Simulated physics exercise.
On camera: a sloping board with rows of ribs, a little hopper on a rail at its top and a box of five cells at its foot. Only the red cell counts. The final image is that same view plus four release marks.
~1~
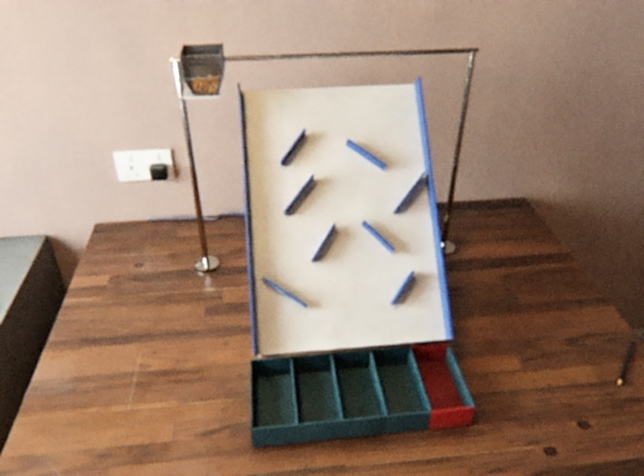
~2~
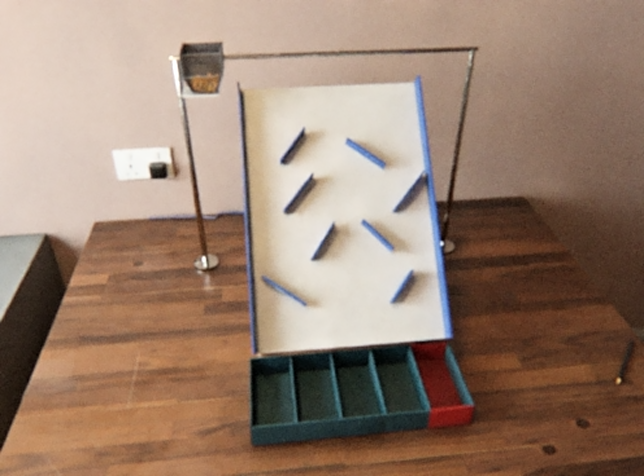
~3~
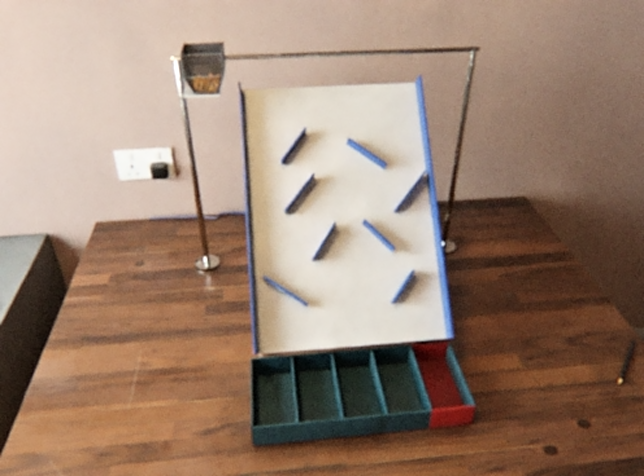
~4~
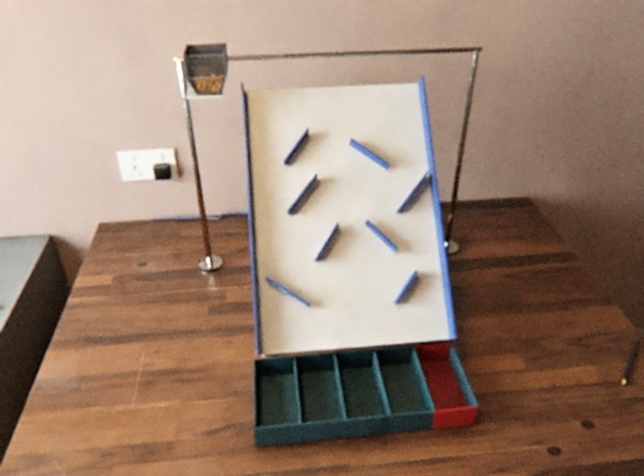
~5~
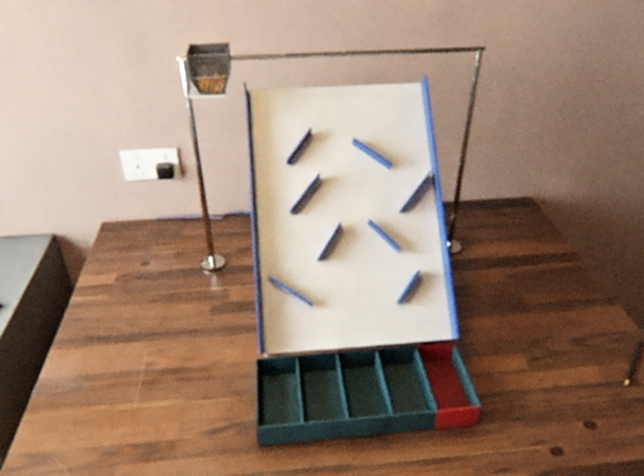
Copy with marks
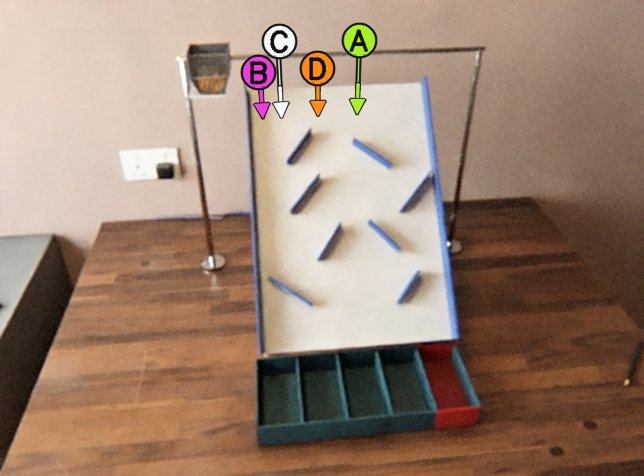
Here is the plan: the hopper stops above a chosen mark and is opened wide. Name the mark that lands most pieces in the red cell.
Choose A.
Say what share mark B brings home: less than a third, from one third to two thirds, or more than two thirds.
Less than a third.
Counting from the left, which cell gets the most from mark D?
The third from the left.
On the marked copy, mark A meets the board at (357, 108); mark B meets the board at (262, 112); mark C meets the board at (281, 112); mark D meets the board at (318, 110).
With A, about a third in the red cell, about half in other cells, a stray few outside the box.
With B, none in the red cell, most in other cells, a small part outside the box.
With C, none in the red cell, nearly all in other cells, a small part outside the box.
With D, a small part in the red cell, about two thirds in other cells, about a quarter outside the box.
